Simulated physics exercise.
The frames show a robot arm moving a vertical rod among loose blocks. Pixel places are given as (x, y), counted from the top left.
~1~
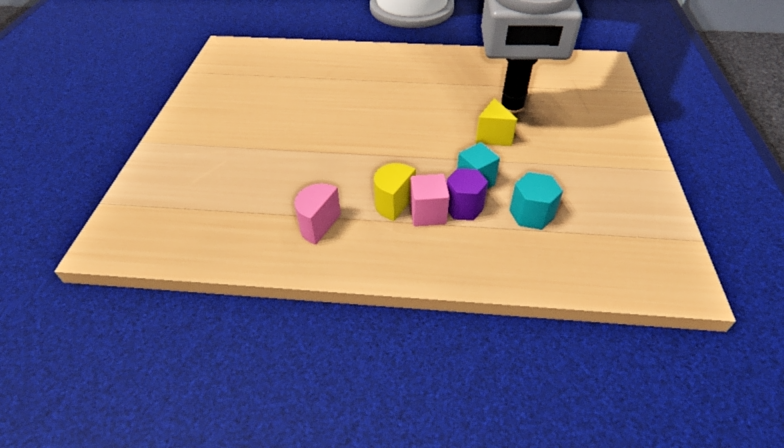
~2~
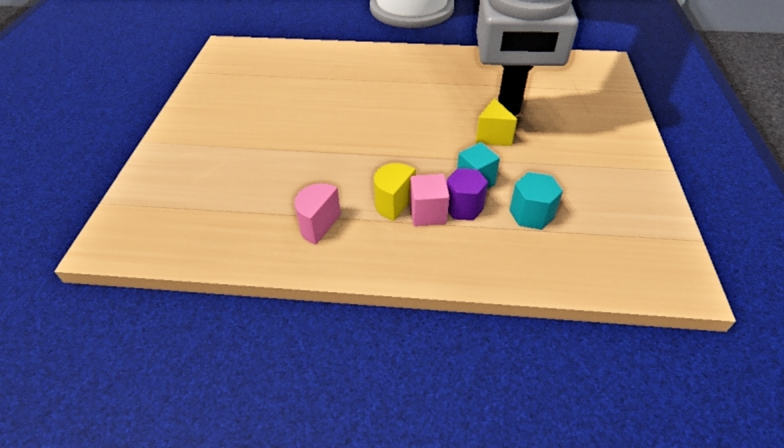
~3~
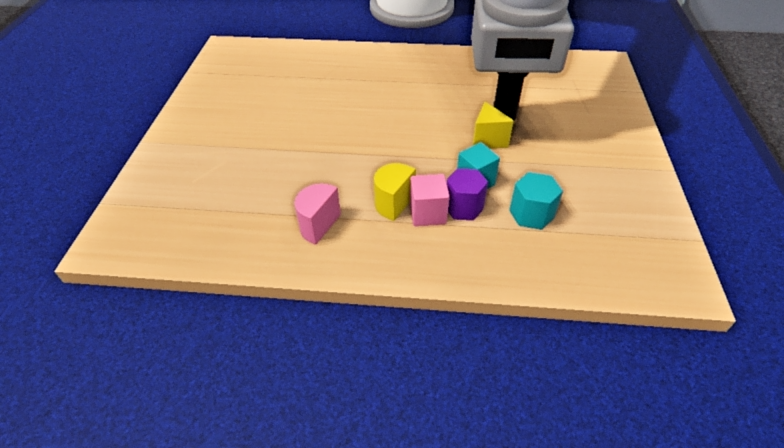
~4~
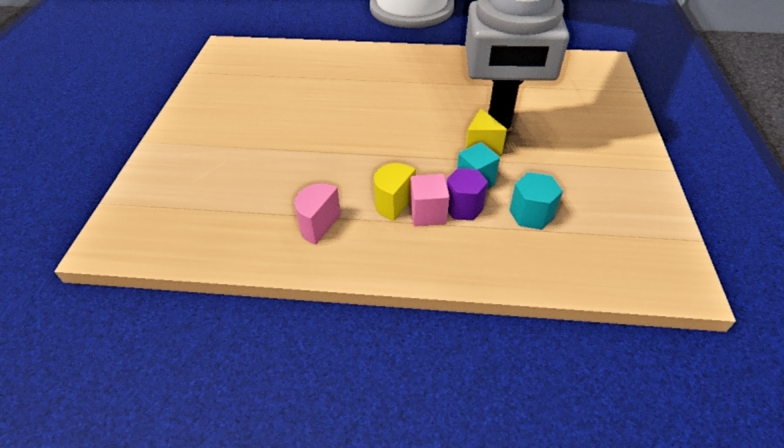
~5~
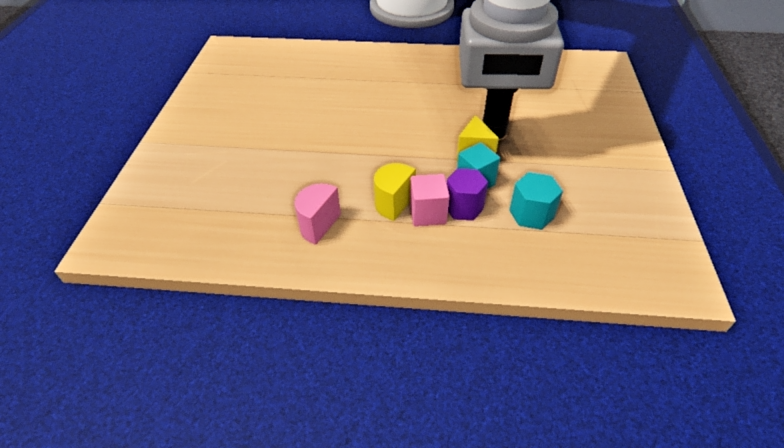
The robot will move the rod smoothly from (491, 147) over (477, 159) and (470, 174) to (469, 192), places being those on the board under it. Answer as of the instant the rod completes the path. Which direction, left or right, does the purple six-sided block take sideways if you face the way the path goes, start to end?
It is displaced to the left.
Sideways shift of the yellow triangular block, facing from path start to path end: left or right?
The shift goes right.
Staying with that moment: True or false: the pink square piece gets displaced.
False.
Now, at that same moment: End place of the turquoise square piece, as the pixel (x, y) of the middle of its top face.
My best guess is (468, 184).
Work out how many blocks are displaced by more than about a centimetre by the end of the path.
Blocks moved: Three or more.
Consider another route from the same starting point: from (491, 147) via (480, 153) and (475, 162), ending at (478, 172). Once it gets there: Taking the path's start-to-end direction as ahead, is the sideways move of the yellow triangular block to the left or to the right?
It gets pushed right.
What follows on the original path. Halfway along, rod at (474, 153); purple six-sided block at (470, 187), turned 20° clockwise; yellow triangular block at (450, 143); turquoise square piece at (475, 163), turned 40° anticlockwise.
At the end, rod at (471, 178); pink square piece in place; purple six-sided block at (468, 210); yellow triangular block at (443, 148), turned 20° clockwise; turquoise square piece at (468, 184), turned 45° anticlockwise.
